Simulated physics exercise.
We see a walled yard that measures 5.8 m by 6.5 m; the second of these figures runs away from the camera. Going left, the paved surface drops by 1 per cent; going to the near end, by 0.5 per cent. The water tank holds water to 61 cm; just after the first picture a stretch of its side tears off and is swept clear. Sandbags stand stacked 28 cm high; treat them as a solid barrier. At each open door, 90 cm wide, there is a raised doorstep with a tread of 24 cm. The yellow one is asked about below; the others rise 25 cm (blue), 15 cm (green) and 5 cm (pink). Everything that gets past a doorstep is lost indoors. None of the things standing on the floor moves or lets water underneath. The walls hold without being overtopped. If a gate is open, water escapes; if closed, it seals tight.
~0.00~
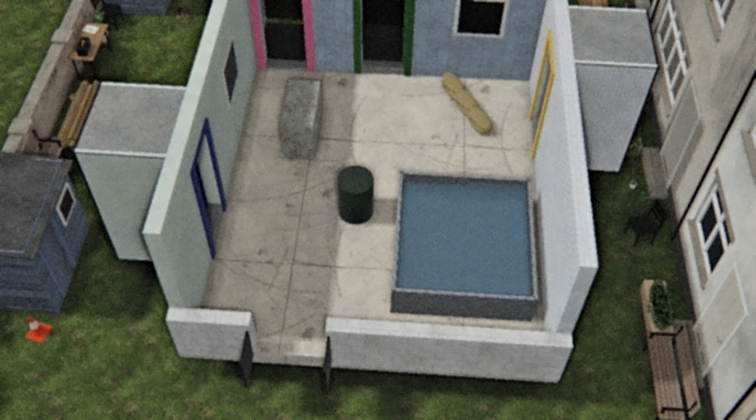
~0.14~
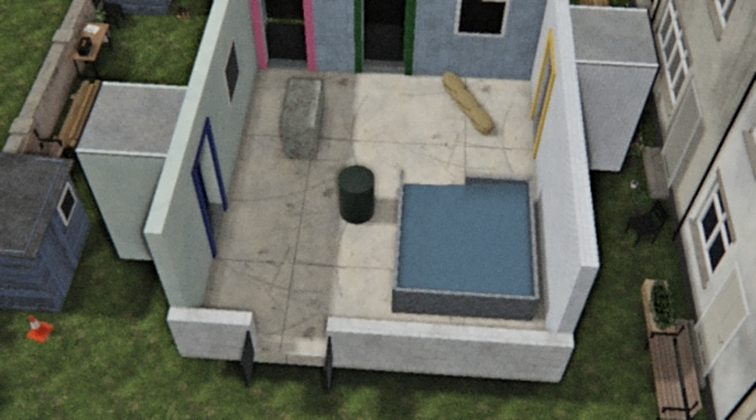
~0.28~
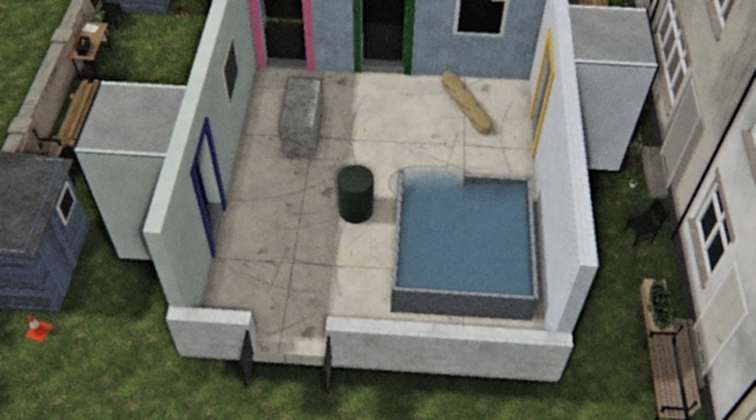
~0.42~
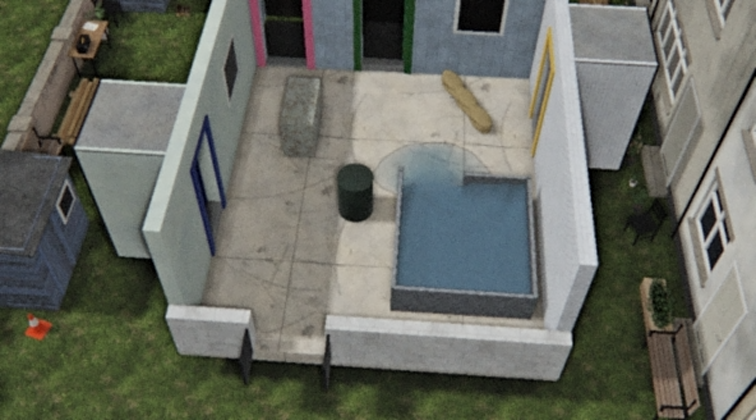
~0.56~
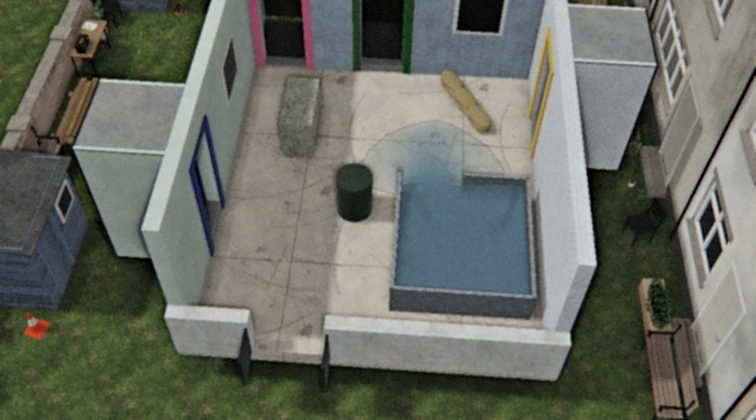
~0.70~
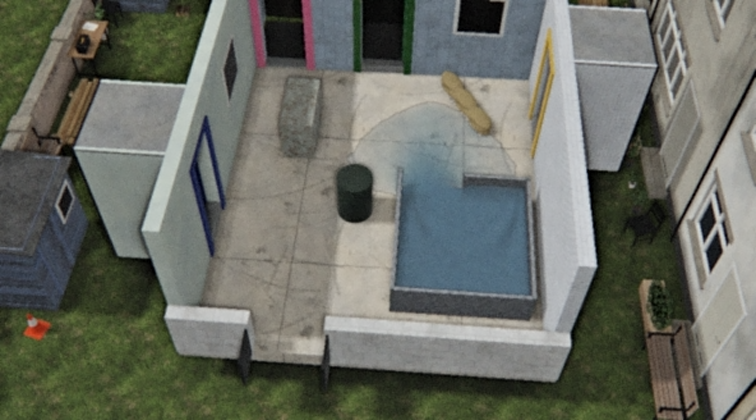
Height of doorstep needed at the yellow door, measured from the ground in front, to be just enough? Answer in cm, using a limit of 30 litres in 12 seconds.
Approximately 8 cm.
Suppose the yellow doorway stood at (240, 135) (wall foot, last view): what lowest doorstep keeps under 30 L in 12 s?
Roughly 7.5 cm, give or take.
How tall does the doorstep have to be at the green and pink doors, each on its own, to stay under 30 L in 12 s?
About 22 cm at green and 20 cm at pink.
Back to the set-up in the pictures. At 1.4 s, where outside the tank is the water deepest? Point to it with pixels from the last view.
(419, 194).
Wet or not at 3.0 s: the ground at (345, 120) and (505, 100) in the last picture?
First soaked, then soaked.
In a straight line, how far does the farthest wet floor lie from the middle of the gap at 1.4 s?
About 3.6 m.
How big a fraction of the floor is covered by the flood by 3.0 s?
Approximately 45 %.
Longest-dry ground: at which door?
I'd say the blue door.
After 1.4 s water covers 30 % of the floor, deepest (38 cm) near (419, 194); 5 cm at the yellow door, 0 litres in over its 15 cm doorstep.
After 3.0 s water covers 45 % of the floor, deepest (34 cm) near (257, 66); 12 cm at the yellow door, 0 litres in over its 15 cm doorstep.
After 12.0 s water covers 95 % of the floor, deepest (14 cm) near (254, 78); 4 cm at the yellow door, 0 litres in over its 15 cm doorstep.
At the yellow door as built, the water arrived by 1.3 s and peaked near 13 cm at 2.6 s.
With a doorstep of 6.5 cm, 48 litres would have come in within the 12 s; with 9 cm, 17 litres. So under 30 litres takes about 8 cm.
